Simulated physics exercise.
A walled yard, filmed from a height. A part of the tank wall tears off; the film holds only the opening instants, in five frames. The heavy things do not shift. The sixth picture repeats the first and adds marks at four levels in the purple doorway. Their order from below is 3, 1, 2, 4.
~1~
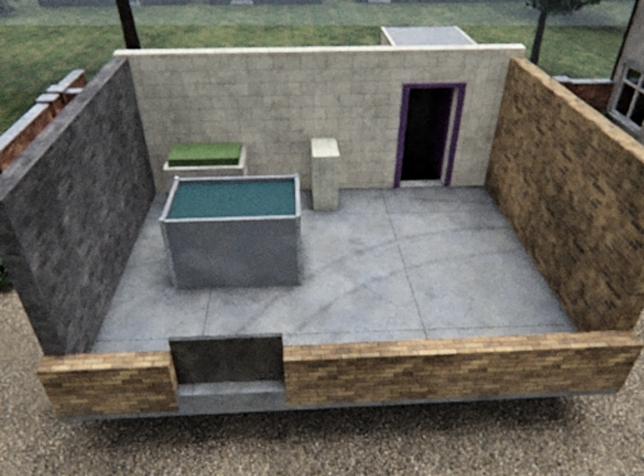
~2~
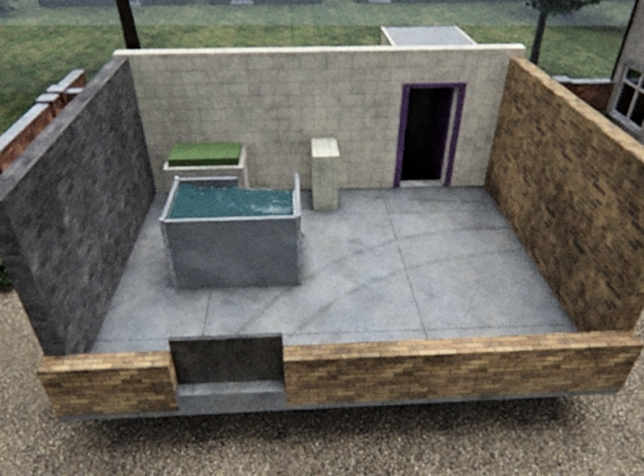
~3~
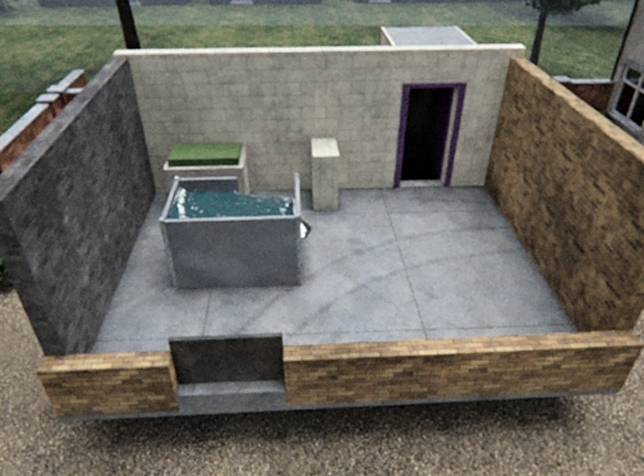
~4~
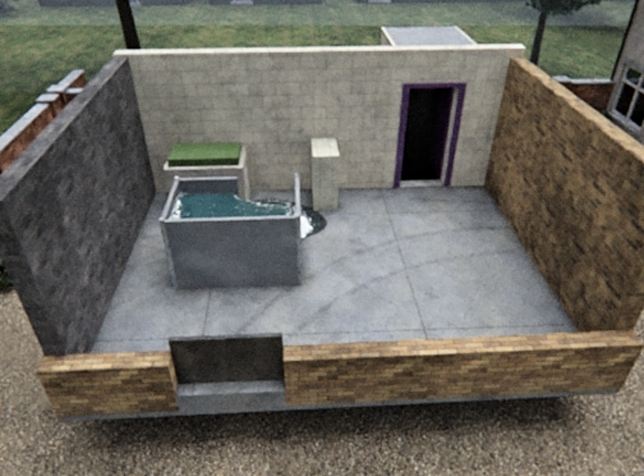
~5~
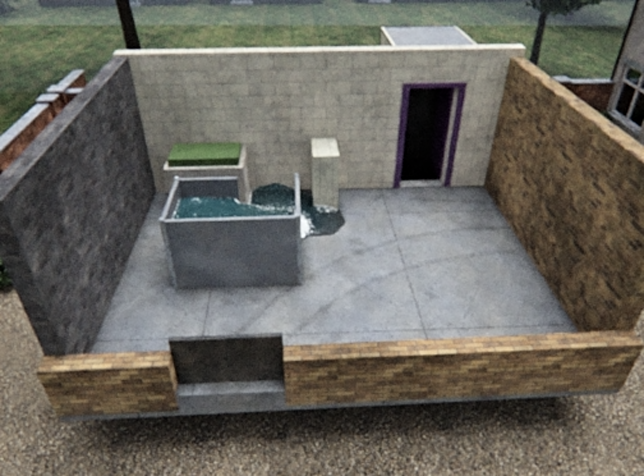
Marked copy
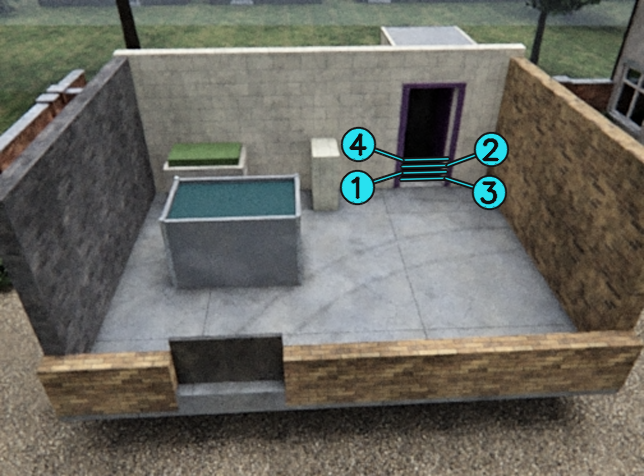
The clip opens on a walled yard seen from above, with still blue-green water filling a grey tank at left. The water turns choppy and its level drops, then some emerges beside the tank's right side and spreads across the floor behind it, around the foot of a pale pillar.
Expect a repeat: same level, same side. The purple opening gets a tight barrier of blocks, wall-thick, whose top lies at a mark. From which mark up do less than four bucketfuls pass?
That is height 3.
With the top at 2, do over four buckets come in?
No, that is safe.
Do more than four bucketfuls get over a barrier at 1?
No, that is safe.
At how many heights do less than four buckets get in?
All of the four.
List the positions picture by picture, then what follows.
In the first picture, water in the tank at rest, its middle at (235, 201); foot of the purple doorway at (422, 187); shut gate at (227, 345).
In the second picture, water covers 1 % of the ground, its front hidden from here.
In the third picture, water covers 3 % of the ground, its front hidden from here.
In the fourth picture, front seen at (313, 213), 6 % of the ground wet.
In the fifth picture, front seen at (327, 213), 10 % of the ground wet.
On the marked copy, 1 at (423, 172); 2 at (424, 166); 3 at (423, 178); 4 at (425, 159); from the bottom up 3, 1, 2, 4.
For height 1, nothing gets over.
For height 2, nothing gets over.
For height 3, nothing gets over.
For height 4, nothing gets over.
